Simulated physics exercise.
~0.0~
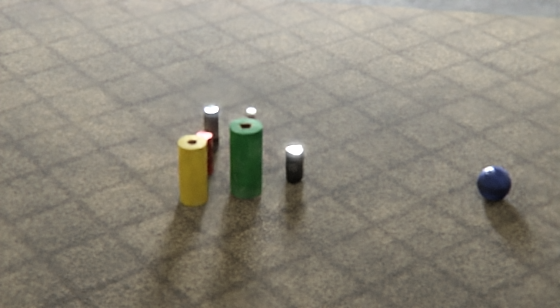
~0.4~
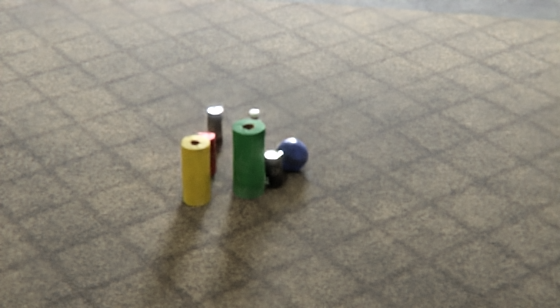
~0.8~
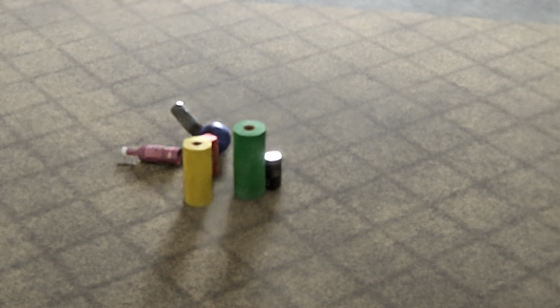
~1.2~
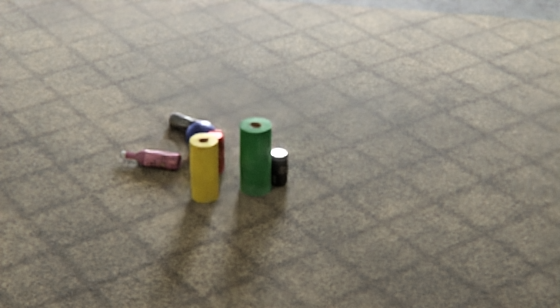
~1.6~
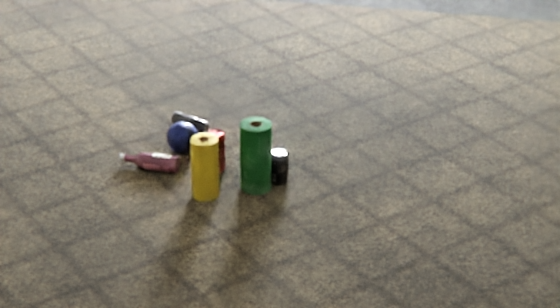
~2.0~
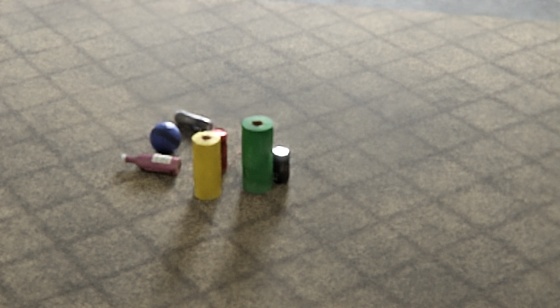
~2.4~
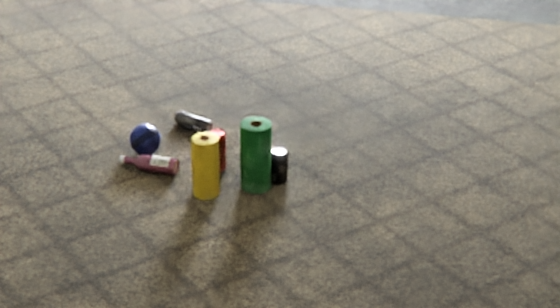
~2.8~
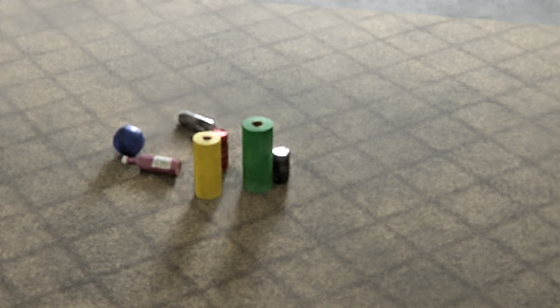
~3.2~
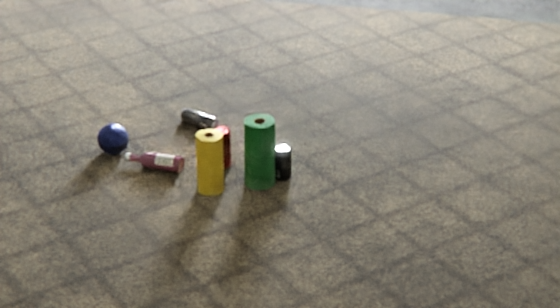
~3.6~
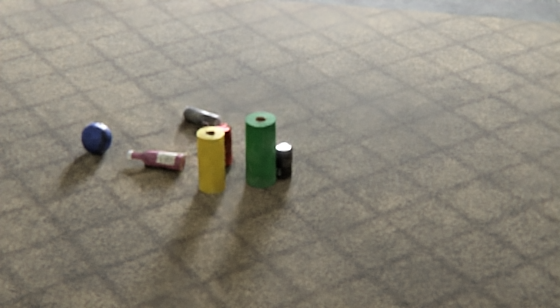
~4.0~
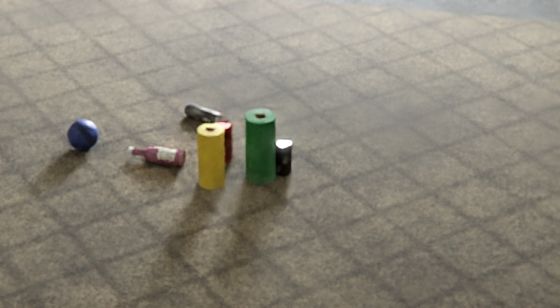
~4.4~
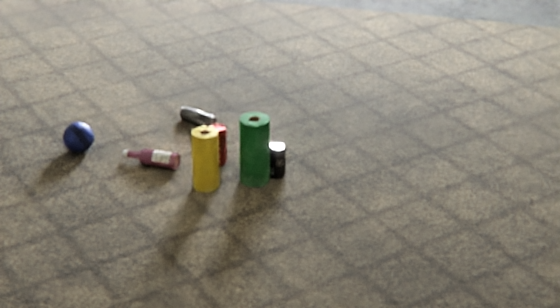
A home-made skittle alley on a level, tiled-looking floor is seen from above at an angle, the view drifting slightly sideways. A yellow roll and a taller green roll stand in front, with a red can, a grey can and a pink bottle behind them, a small black can just to the right, and a blue ball far right. The ball rolls left, and the black can shifts slightly left but stays upright. Passing behind the green roll, the ball leaves the pink bottle and grey can toppling to the left. It rolls on more slowly and ends at far left, the other four objects still standing.
